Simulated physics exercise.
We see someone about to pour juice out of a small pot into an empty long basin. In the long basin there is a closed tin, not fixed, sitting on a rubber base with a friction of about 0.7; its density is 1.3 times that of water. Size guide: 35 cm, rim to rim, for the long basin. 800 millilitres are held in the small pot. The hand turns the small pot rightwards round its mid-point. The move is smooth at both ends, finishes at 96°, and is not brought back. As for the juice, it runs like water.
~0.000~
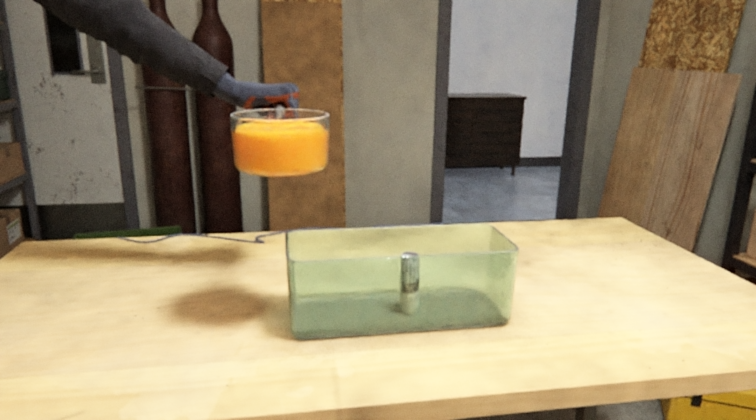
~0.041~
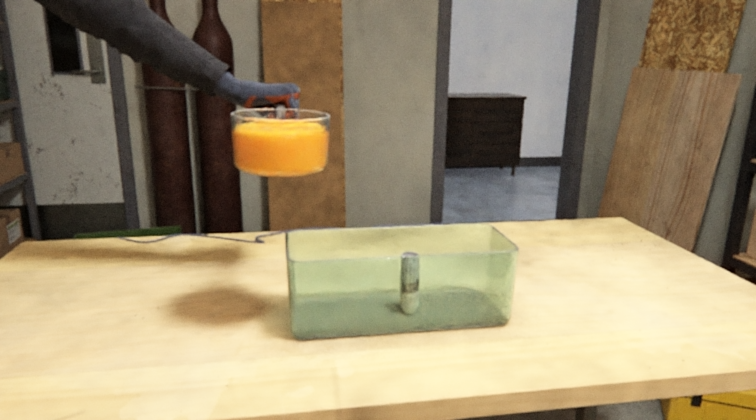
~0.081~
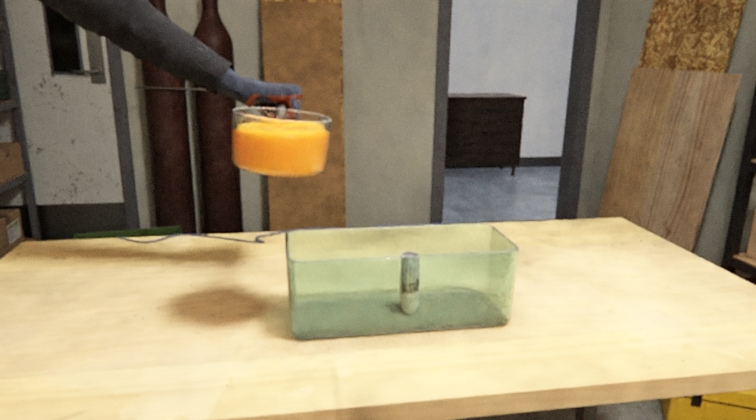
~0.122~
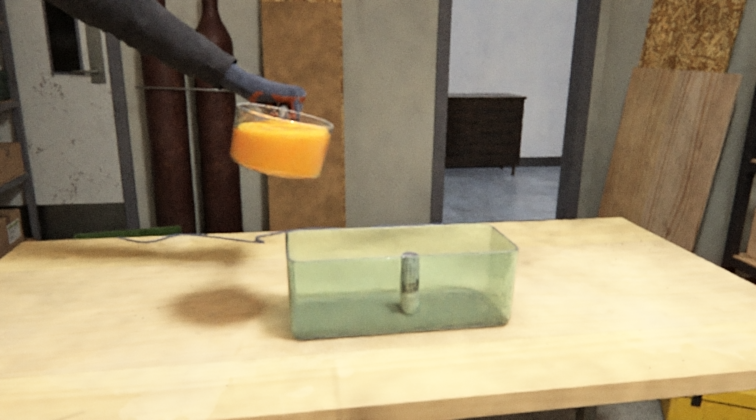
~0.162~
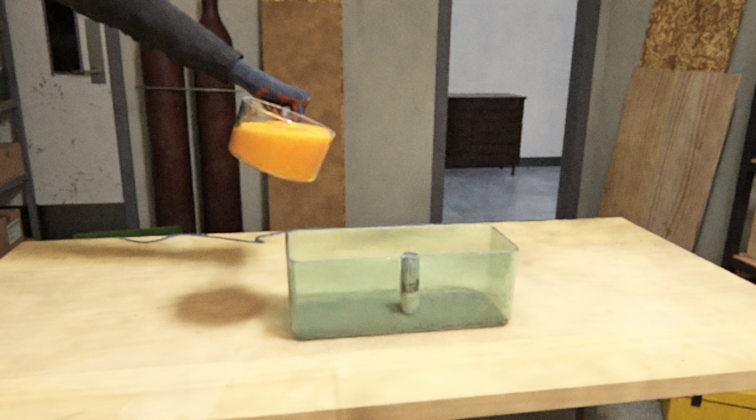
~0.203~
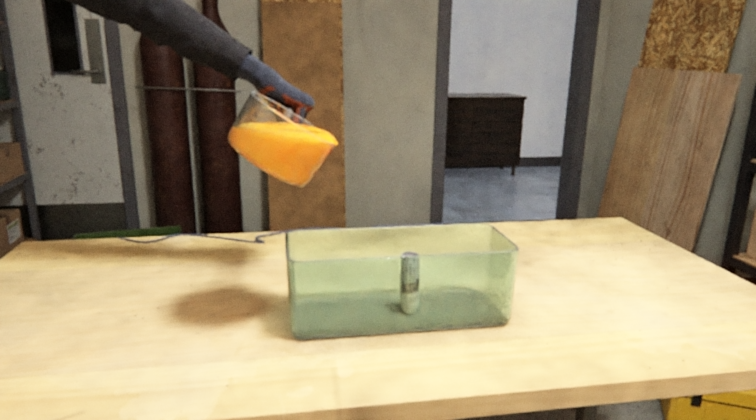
A gloved hand at the upper left holds a small clear pot of bright orange juice above a pale wooden table in a workshop, seen from the front and slightly above by a still camera. Below it sits a long greenish see-through basin holding one closed tin, with a dark chest beyond the doorway. The hand smoothly tilts the pot rightwards, and the juice shifts to its right rim.
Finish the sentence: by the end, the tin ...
By the end, the tin is still upright.
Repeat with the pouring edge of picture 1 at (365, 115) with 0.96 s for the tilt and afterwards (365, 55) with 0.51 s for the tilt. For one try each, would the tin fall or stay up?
Trial 1 - tin stays standing; trial 2 - tin stays standing.
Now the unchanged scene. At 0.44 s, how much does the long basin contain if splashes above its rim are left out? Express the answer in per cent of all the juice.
Close to 14 in a hundred.
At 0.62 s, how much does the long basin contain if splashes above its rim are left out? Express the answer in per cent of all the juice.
I reckon close to 78 per cent.
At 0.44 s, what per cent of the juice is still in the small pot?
About 36 per cent.
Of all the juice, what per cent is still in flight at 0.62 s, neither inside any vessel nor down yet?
Around 10 percent of the liquid.
By 0.44 s the tilt is 92° and 36 per cent is still to pour; the tin stands where it began.
By 0.62 s the tilt is 96° and 11 per cent is still to pour; the tin stands where it began.
By 0.81 s the tilt is 96° and 3 per cent is still to pour; the tin stands where it began.
By 1.01 s the tilt is 96° and 1 per cent is still to pour; the tin stands where it began.
At rest the tin stands where it began.
